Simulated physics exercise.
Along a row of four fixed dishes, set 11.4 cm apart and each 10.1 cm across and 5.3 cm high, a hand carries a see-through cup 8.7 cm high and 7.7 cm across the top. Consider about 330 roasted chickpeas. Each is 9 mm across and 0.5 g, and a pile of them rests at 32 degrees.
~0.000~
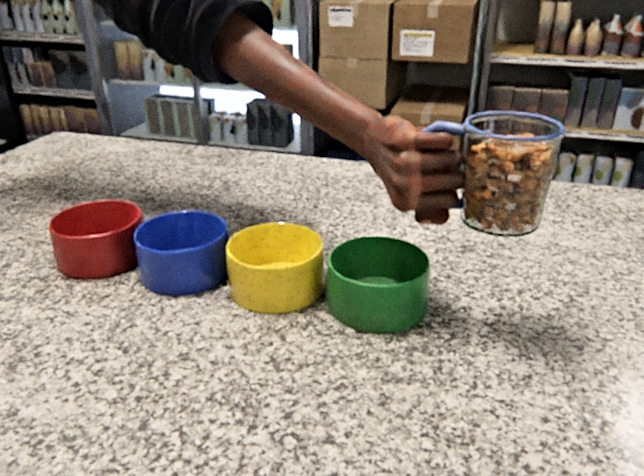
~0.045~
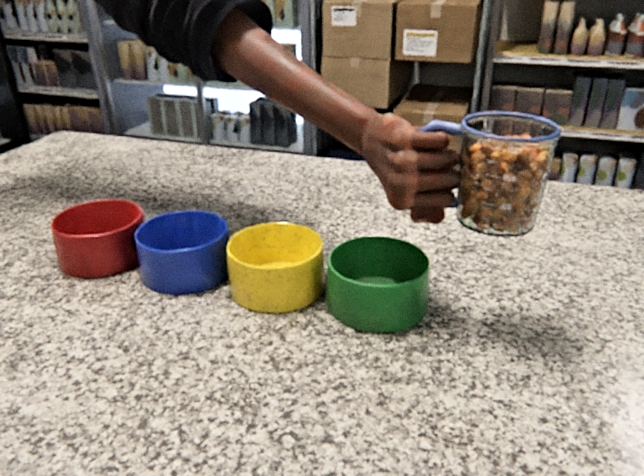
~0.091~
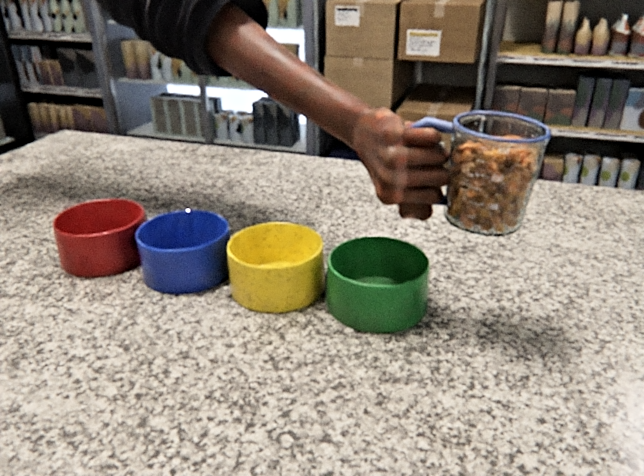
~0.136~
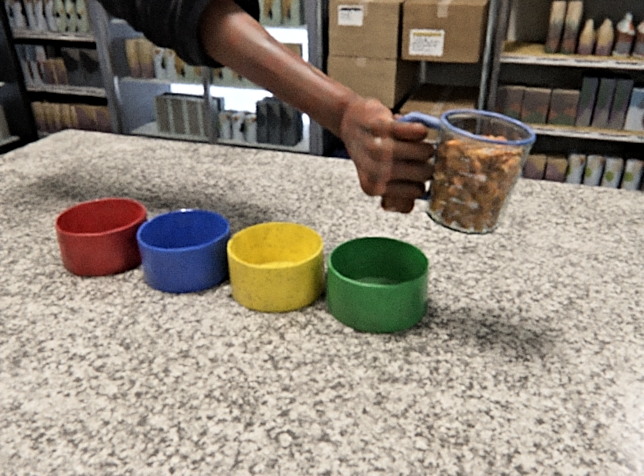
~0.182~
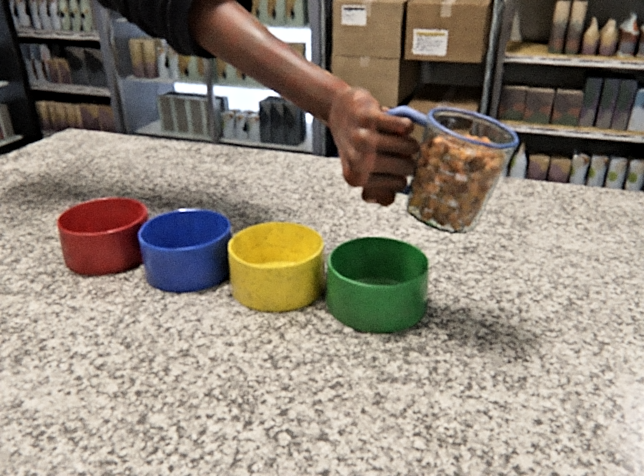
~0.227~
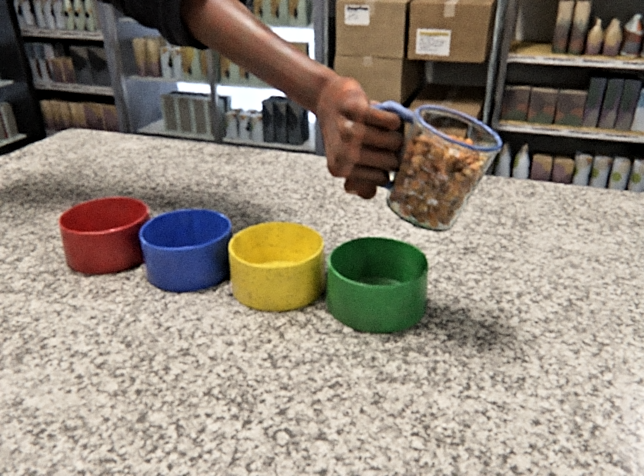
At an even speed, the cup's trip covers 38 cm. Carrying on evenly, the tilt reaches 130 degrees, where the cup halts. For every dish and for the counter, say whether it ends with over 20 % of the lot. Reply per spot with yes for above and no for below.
Red: No, below. Blue: Yes, above. Green: No, below. Yellow: No, below. Counter: No, below.
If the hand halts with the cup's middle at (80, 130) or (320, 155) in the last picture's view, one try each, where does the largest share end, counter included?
Top receivers, in order: Blue and green.
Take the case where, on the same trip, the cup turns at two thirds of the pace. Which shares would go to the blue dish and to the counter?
That gives blue 100 with 0 for the counter.
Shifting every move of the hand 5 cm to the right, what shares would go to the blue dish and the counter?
Then: Blue 30, counter 40.
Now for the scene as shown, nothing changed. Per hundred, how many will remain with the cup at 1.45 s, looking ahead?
My guess is near 5 per cent.
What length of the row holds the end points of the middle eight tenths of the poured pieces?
It spans roughly 9 centimetres along the row.
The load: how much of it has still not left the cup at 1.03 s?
85 %.
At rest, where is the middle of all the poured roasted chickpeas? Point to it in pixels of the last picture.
Roughly (197, 252).
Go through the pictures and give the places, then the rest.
Cup at (506, 174), tilt 0 degrees, lip at (562, 129), moved 0.0 cm; middle of the pieces at (508, 177); green dish at (379, 260); yellow dish at (275, 244); blue dish at (181, 231); red dish at (96, 218), in the first frame.
Cup at (502, 174), tilt 1 degrees, lip at (559, 130), moved 0.3 cm; middle of the pieces at (504, 177), in the second frame.
Cup at (491, 174), tilt 4 degrees, lip at (549, 133), moved 1.2 cm; middle of the pieces at (492, 177), in the third frame.
Cup at (474, 173), tilt 8 degrees, lip at (534, 137), moved 2.6 cm; middle of the pieces at (475, 176), in the fourth frame.
Cup at (456, 172), tilt 13 degrees, lip at (517, 141), moved 4.2 cm; middle of the pieces at (457, 175), in the fifth frame.
Cup at (438, 170), tilt 18 degrees, lip at (500, 145), moved 5.7 cm; middle of the pieces at (439, 174); green dish at (378, 260); yellow dish at (277, 243); blue dish at (186, 228); red dish at (104, 215). The cup turns about 110 degrees a second and travels 34 cm a second, in the sixth frame.
After 0.71 s, tilt 71 degrees; cup holds 100 %.
Then, at 1.03 s, tilt 106 degrees; cup holds 85 %, yellow 10 %.
After 1.45 s, tilt 130 degrees; cup holds 5 %, blue 80 %, yellow 10 %.
At rest (2.0 s), red 0 %, blue 85 %, green 0 %, yellow 10 %, counter 5 %.
